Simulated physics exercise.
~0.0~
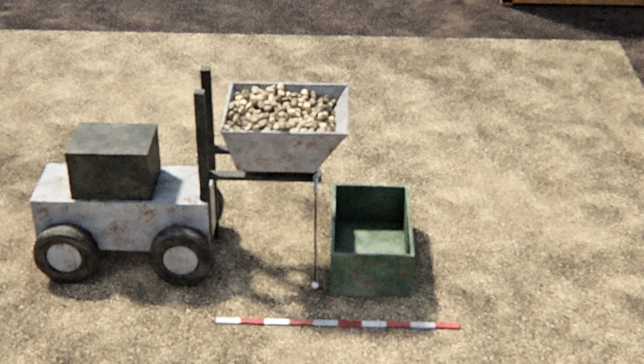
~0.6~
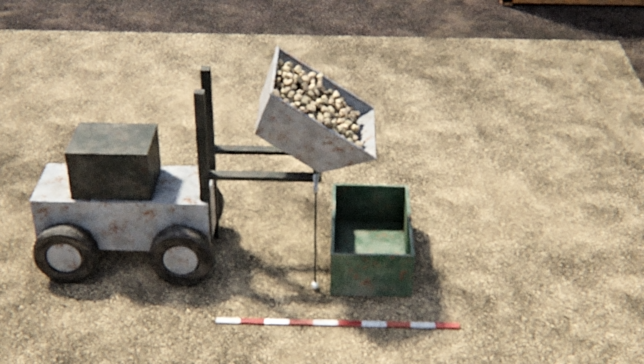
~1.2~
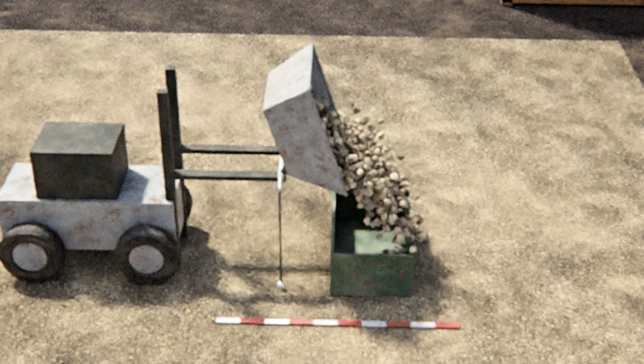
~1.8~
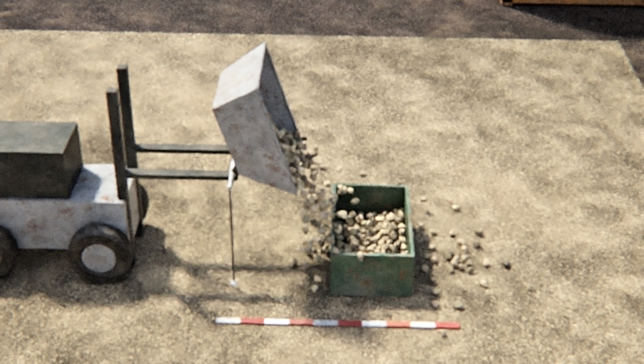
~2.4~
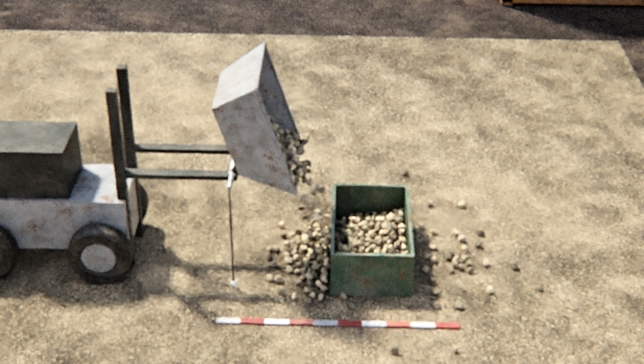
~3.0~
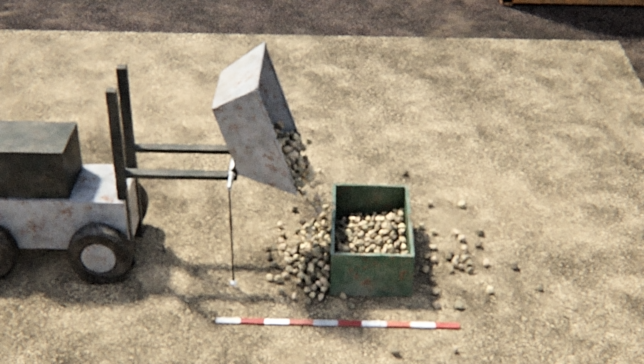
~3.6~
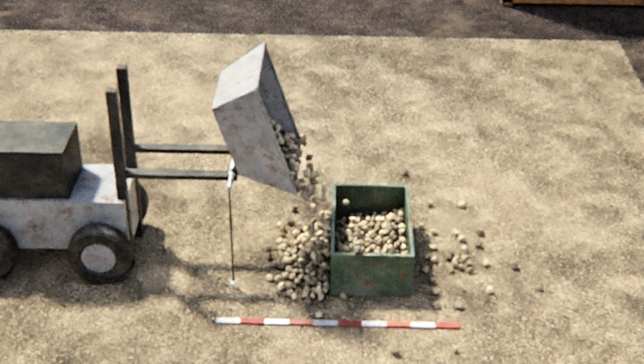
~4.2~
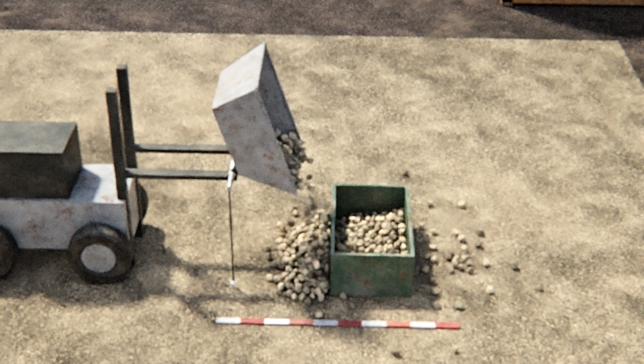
A forklift tips its skip and backs left, spilling stones into and around a green bin.
